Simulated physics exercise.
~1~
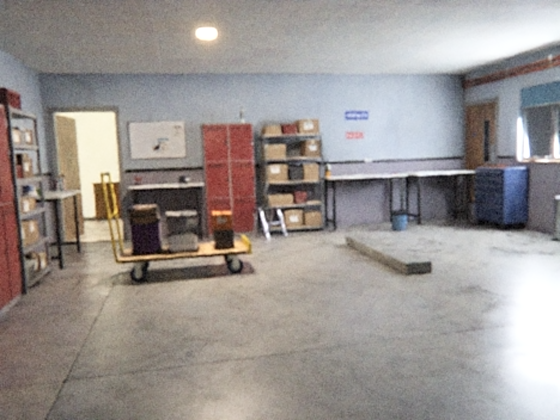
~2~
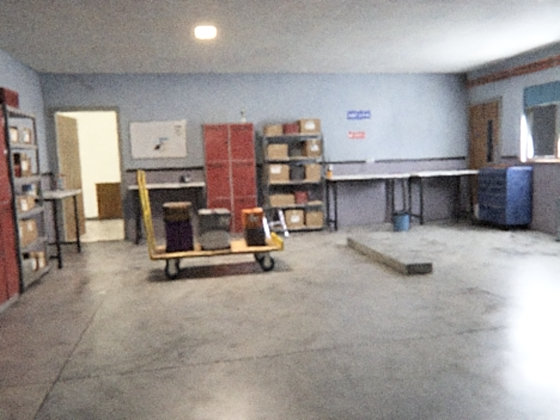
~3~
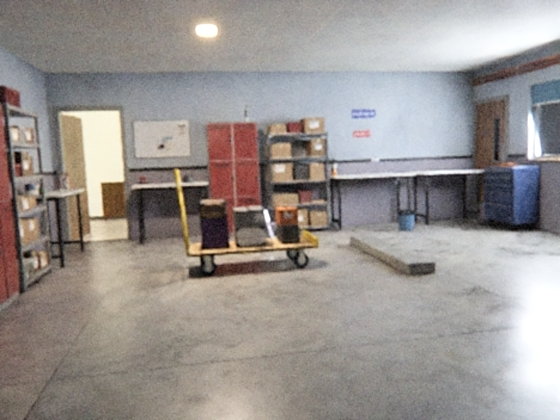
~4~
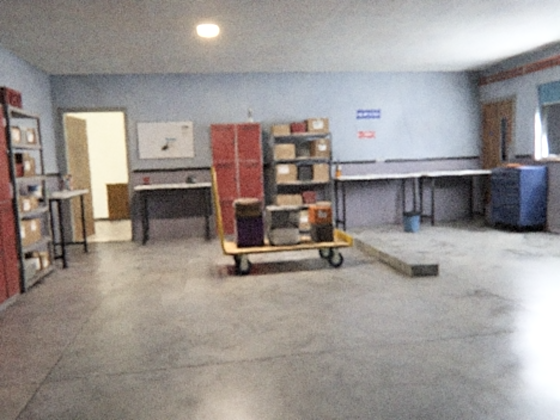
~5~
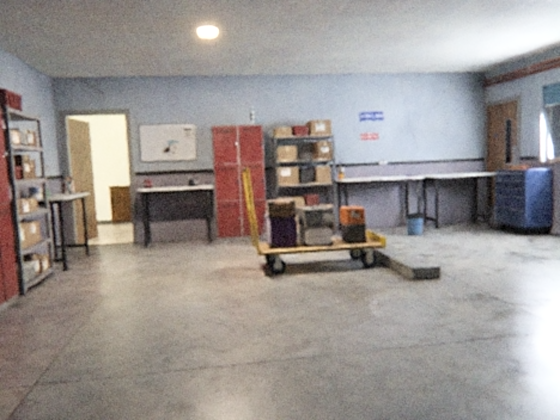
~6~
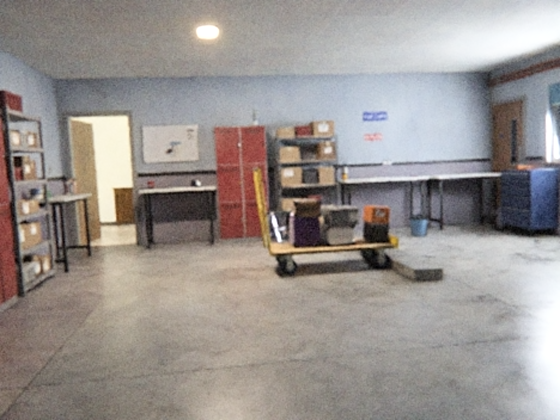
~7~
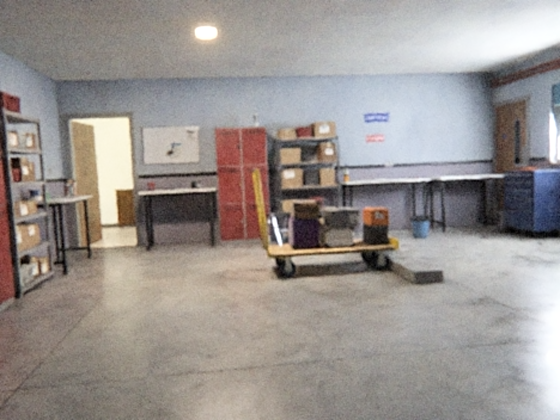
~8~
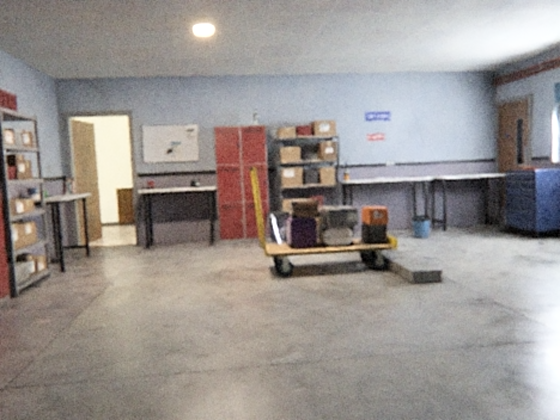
A yellow flat cart loaded with suitcases and boxes rolled to the right across a workshop floor until it came up against a low beam and stopped short, with the orange parcel and everything else still sitting on its deck.
